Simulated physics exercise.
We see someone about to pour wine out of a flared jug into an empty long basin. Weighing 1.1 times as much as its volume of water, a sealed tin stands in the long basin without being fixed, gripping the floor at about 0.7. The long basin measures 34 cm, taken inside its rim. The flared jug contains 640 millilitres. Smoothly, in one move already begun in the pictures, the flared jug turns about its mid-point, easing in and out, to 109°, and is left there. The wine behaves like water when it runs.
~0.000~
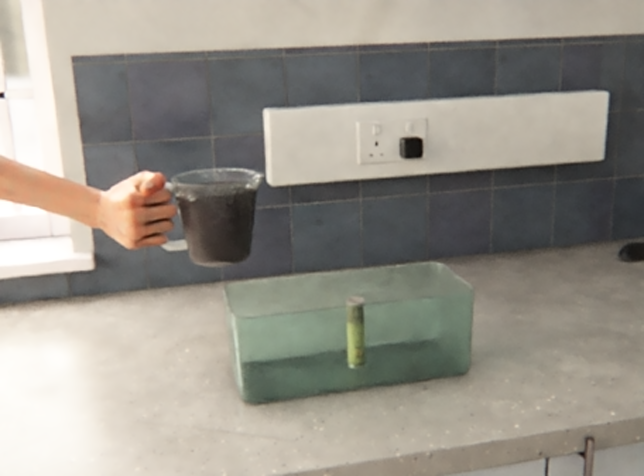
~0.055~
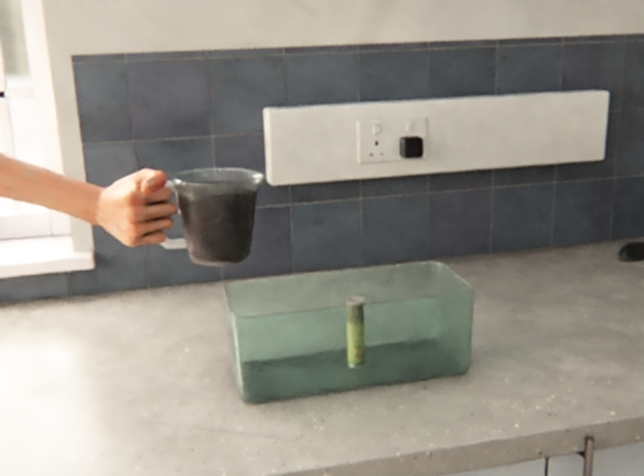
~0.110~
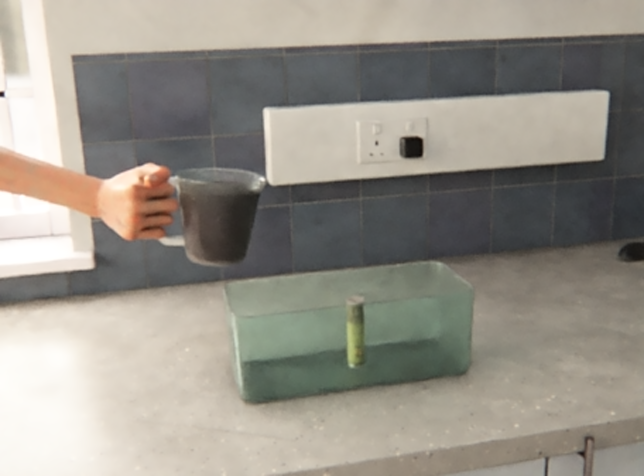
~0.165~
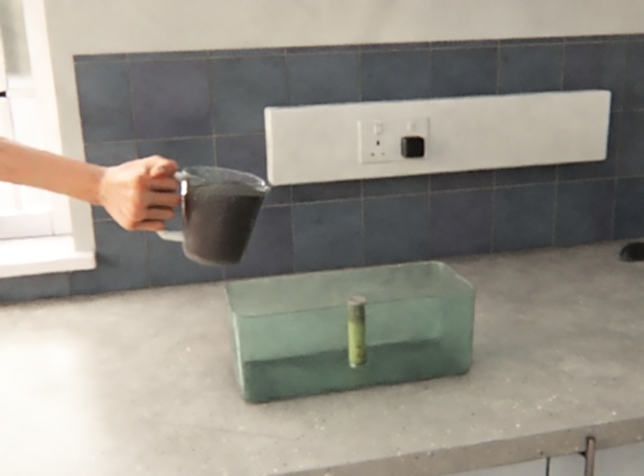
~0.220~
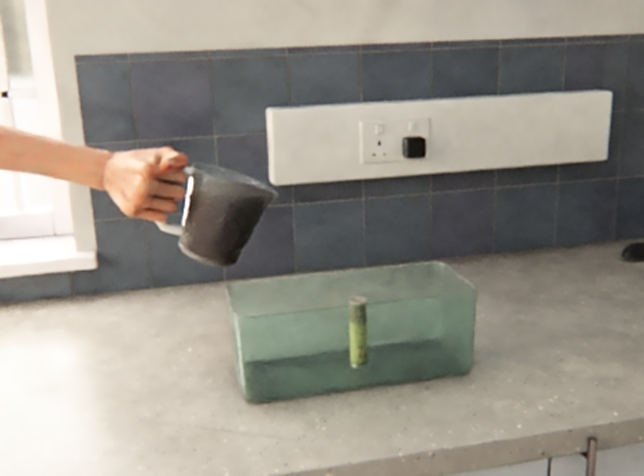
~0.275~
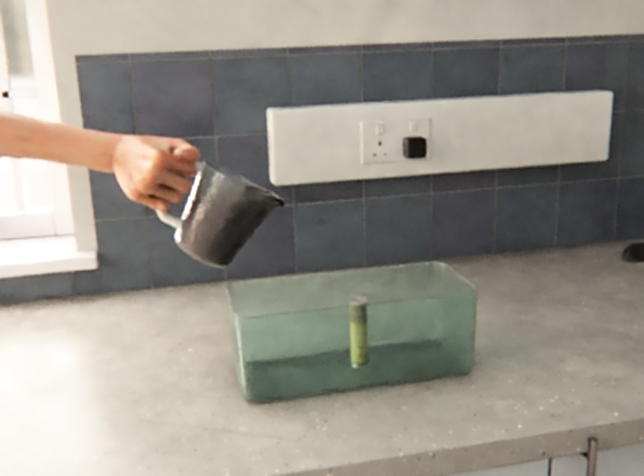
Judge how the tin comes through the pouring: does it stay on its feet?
Yes.
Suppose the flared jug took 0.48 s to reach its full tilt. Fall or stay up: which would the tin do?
Then it holds its balance.
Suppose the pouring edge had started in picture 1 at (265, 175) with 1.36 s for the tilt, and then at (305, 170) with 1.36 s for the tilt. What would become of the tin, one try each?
First it stays on its base; then it tips over.
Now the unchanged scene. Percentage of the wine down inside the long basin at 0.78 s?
Reading: Approx. 88 %.
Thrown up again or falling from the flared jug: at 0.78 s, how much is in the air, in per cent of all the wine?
6 per cent or so.
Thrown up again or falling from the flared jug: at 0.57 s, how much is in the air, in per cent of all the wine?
About 24 per cent.
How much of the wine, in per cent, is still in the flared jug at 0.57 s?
I reckon about 48 in a hundred is still held.
By 0.57 s the tilt is 94° and 47 per cent is still to pour; the tin stands where it began.
By 0.78 s the tilt is 109° and 6 per cent is still to pour; the tin stands where it began.
By 1.01 s the tilt is 109° and 0 per cent is still to pour; the tin stands where it began.
By 1.25 s the tilt is 109° and 0 per cent is still to pour; the tin stands where it began.
At rest the tin stands where it began.
